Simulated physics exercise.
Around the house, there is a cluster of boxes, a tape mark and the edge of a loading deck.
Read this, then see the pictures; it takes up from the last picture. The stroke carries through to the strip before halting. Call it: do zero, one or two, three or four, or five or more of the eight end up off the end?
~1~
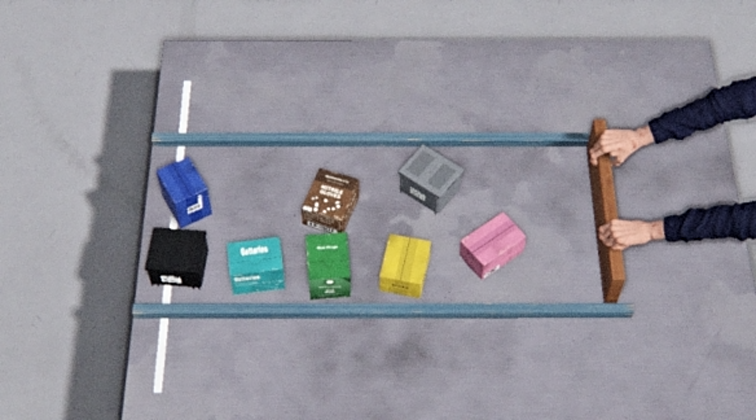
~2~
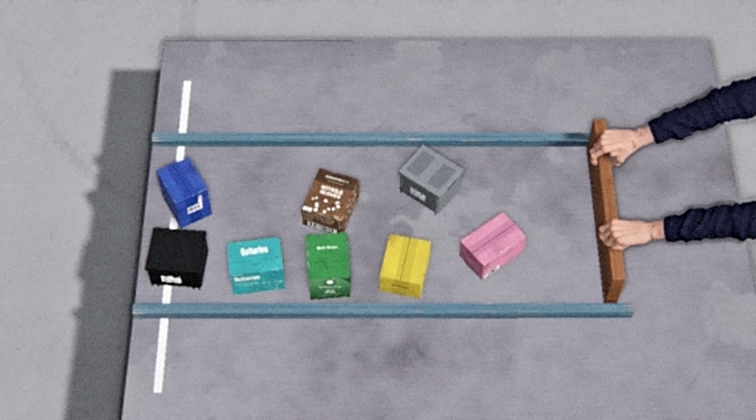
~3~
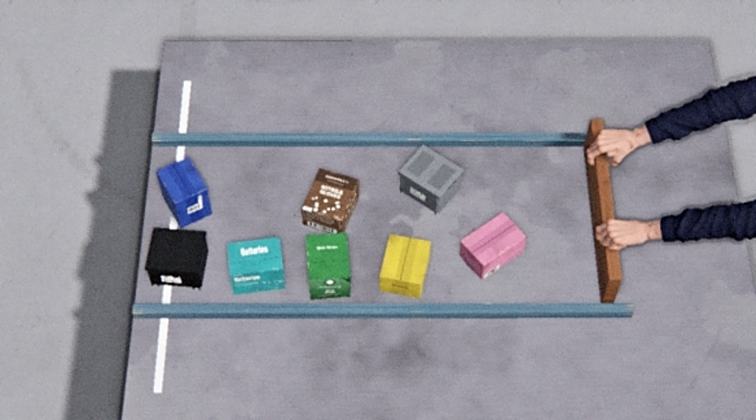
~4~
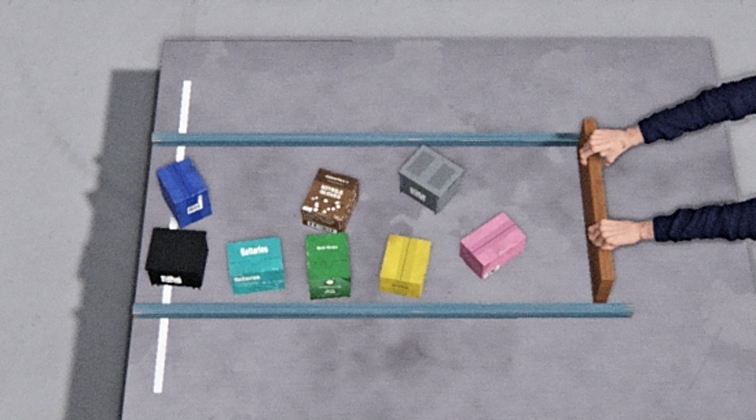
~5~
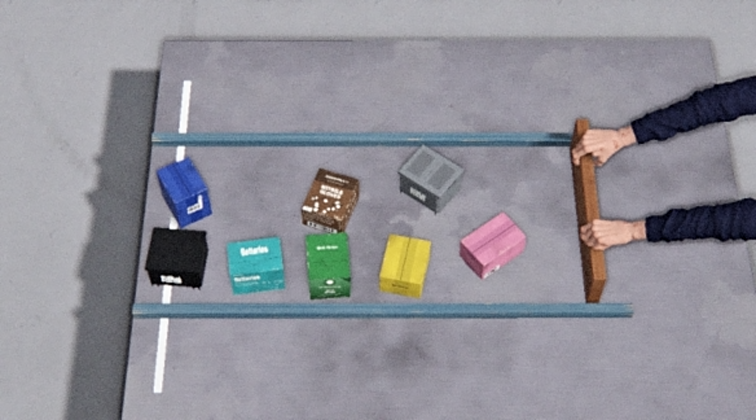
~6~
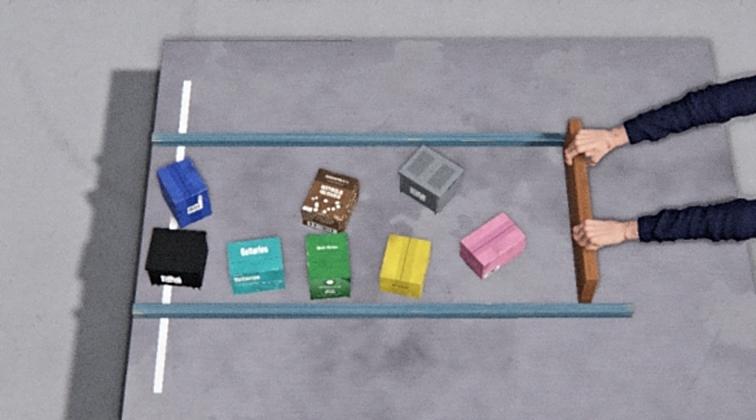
Five or more end up off it.
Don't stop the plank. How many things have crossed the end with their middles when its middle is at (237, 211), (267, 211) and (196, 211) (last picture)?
It would be 3, 1 and 5.
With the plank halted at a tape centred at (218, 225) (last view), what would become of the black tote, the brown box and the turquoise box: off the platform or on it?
The black tote ends up down. The brown box stays put. The turquoise box ends up down.
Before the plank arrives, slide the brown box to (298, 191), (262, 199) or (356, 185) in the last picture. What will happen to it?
Results in order: Over the edge; over the edge; over the edge.
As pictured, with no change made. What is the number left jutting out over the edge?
3, I think.
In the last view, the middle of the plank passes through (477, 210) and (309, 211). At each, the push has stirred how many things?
At the first point the count is 2, at the second it's 7.
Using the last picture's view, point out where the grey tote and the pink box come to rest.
The grey tote stops around (157, 159); the pink box around (153, 236).
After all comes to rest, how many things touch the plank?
Looks like 3 of them, all told.
A little later, none off yet; black tote at rest near (178, 259); blue parcel at rest near (185, 193); turquoise box shifted a little near (243, 267).
When it is over, the number that fall off is five or more; down, brown box, green box, turquoise box, blue parcel and black tote.
